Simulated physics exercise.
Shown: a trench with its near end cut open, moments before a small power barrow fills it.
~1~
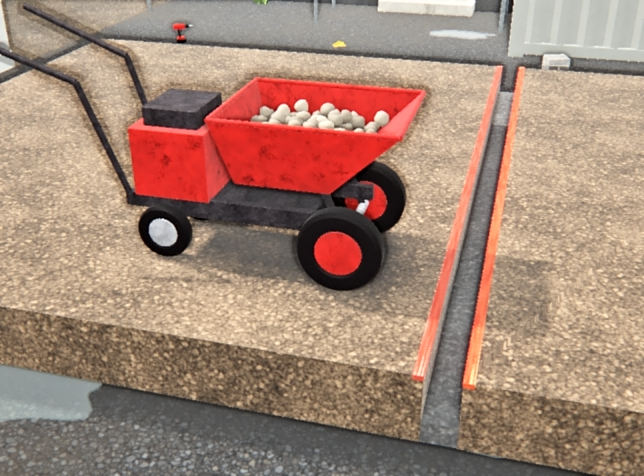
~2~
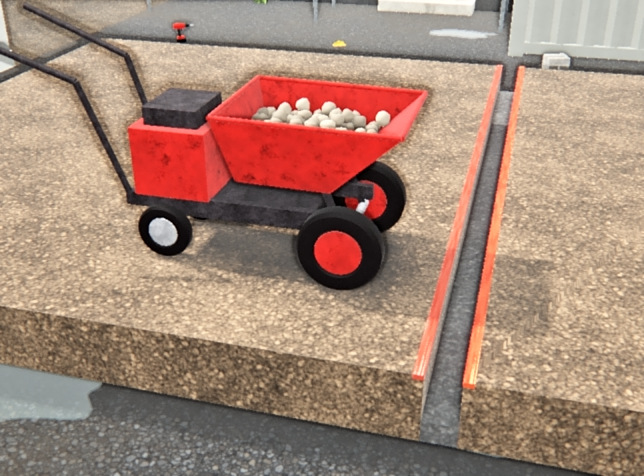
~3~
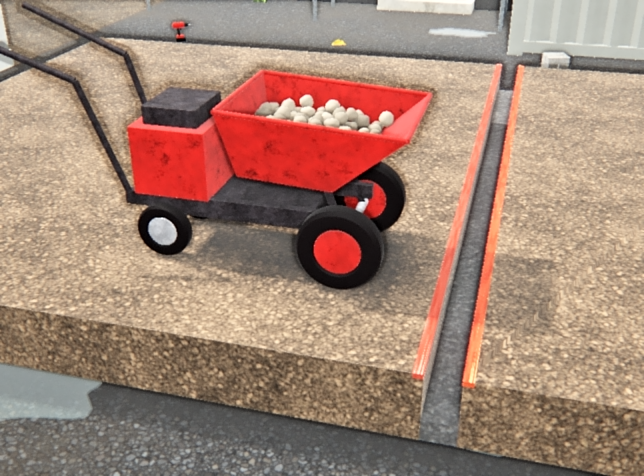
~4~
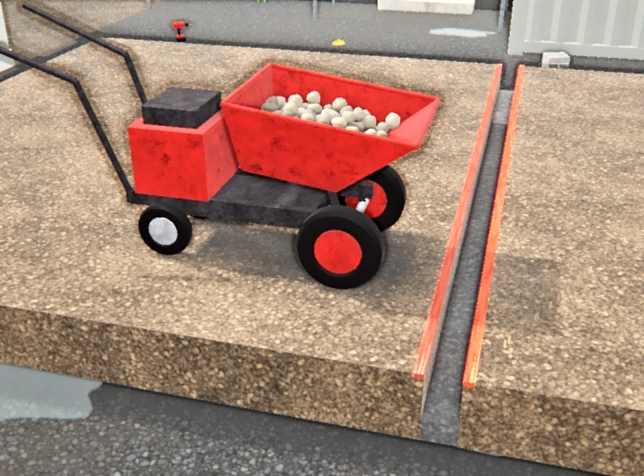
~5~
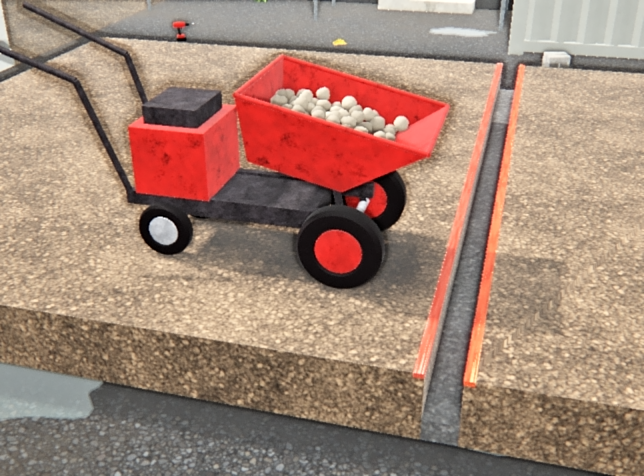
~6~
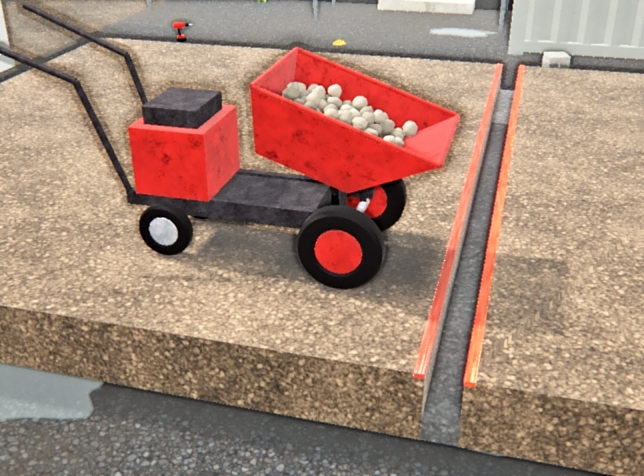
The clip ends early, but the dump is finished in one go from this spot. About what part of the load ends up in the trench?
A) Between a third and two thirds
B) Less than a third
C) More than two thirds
B.
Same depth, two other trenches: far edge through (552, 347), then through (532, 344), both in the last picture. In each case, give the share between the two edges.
100 %, give or take, and then 90 %.
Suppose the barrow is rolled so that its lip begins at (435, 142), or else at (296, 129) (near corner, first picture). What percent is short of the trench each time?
0 % then 30 %.
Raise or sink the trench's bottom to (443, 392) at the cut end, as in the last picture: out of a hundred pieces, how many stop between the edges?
It works out to some 0 per cent.
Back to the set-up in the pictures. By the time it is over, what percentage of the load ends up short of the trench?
Share: Near 0 %.
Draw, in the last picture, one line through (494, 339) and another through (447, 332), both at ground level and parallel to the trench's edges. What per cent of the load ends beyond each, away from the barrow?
I'd say about 70 and about 80 in a hundred.
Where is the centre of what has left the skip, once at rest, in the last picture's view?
Once nothing moves, the middle sits near (551, 275).
Shortly afterwards, skip tipped steeply; the whole lot in the skip.
Next, skip tipped right over; near two thirds in the skip; near a third beyond it.
Some moments later, skip tipped right over; near a quarter in the skip; only a few in or heaped over the trench; the bulk beyond it.
In the end, skip tipped right over; near a quarter in the skip; only a few in or heaped over the trench; the bulk beyond it.
